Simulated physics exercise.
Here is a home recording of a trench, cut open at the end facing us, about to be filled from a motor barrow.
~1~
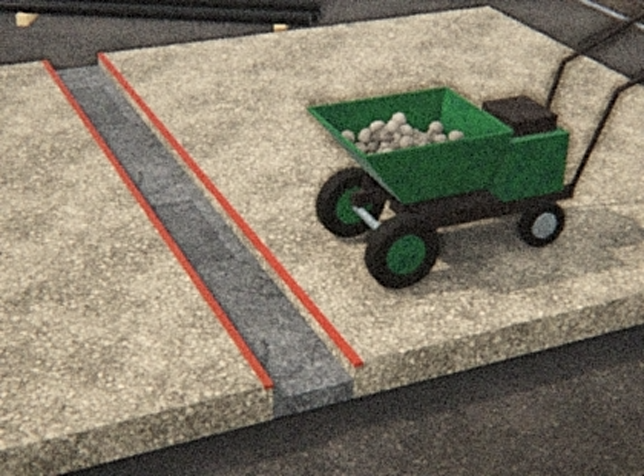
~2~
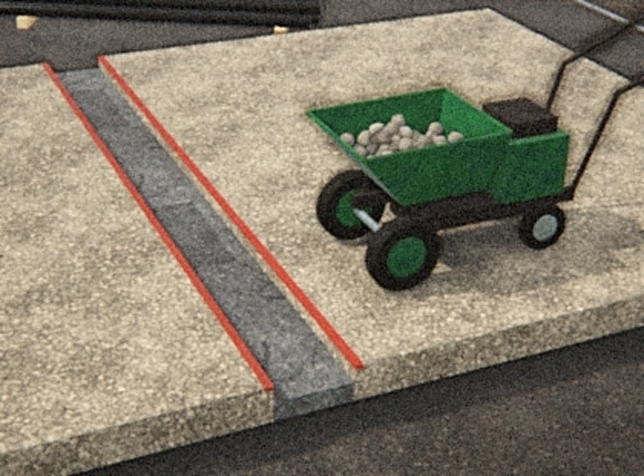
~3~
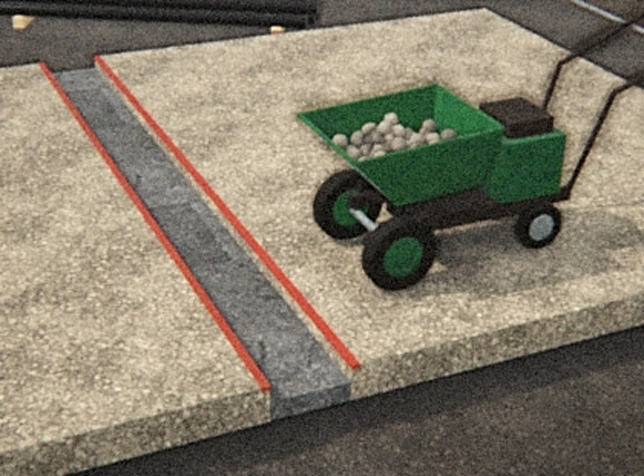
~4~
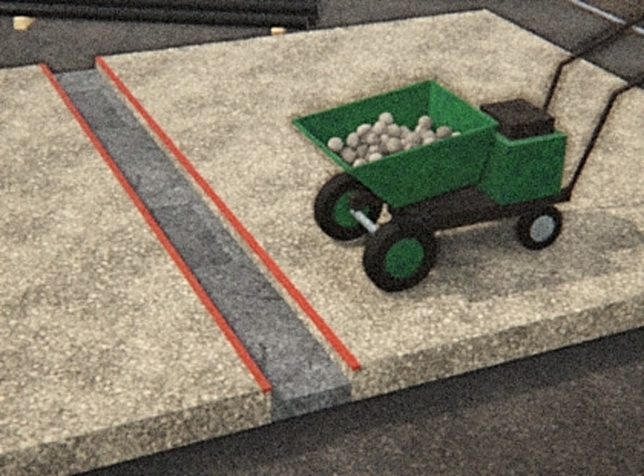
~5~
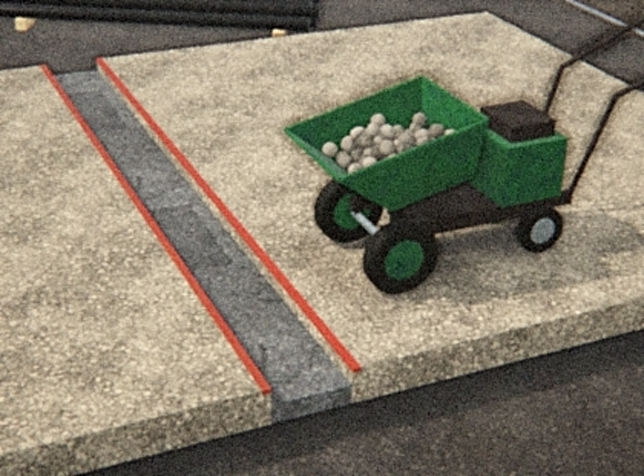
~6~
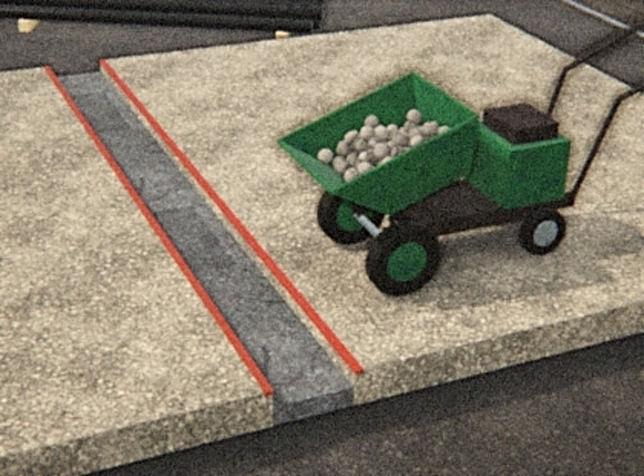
To begin with, a green motor barrow holding pale rounded stones stands with its skip level, to the right of a shallow grey trench edged with red strips. The skip then tilts gradually forward, its lip lowering toward the left, while the wheels stay put and the stones remain heaped inside.
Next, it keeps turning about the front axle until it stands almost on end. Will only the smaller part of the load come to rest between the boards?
The greater share will most likely fall into the trench.
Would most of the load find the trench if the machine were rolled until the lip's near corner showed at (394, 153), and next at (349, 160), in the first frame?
Lab note - position 1: A majority share; position 2: A majority share.
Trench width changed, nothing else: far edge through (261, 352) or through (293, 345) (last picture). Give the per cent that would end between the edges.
In turn 70 and 10 in a hundred.
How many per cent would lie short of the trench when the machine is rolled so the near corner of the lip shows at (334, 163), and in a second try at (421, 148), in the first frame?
Some 0 % then some 30 %.
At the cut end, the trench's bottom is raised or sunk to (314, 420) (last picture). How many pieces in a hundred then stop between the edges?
Close to 100 per cent, I reckon.
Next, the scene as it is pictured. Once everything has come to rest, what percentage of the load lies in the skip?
10 per cent, roughly.
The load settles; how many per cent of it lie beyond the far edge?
Around 10 %.
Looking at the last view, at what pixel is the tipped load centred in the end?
Roughly at (238, 293), give or take.
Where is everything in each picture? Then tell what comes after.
The first frame shows lip of the skip at (365, 157), level; top of the load at (409, 144), river pebbles; first edge of the trench at (331, 329); far edge at (244, 349), the trench over half as wide as the skip, and shallow for its width.
The second frame shows lip of the skip at (364, 161), level; top of the load at (408, 146).
The third frame shows lip of the skip at (355, 164), tipped barely; top of the load at (417, 141).
The fourth frame shows lip of the skip at (348, 171), tipped a little; top of the load at (412, 140).
The fifth frame shows lip of the skip at (340, 180), tipped a little; top of the load at (423, 142).
The sixth frame shows lip of the skip at (332, 192), tipped clearly; top of the load at (417, 141); first edge of the trench at (332, 336); far edge at (245, 356).
Soon, skip tipped steeply; all in the skip.
A while on, skip tipped steeply; most in the skip; about a quarter in or heaped over the trench; a stray few falling.
Towards the end, skip tipped right over; a small part in the skip; most in or heaped over the trench; a small part beyond it.
Finally, skip tipped right over; a small part in the skip; most in or heaped over the trench; a small part beyond it.
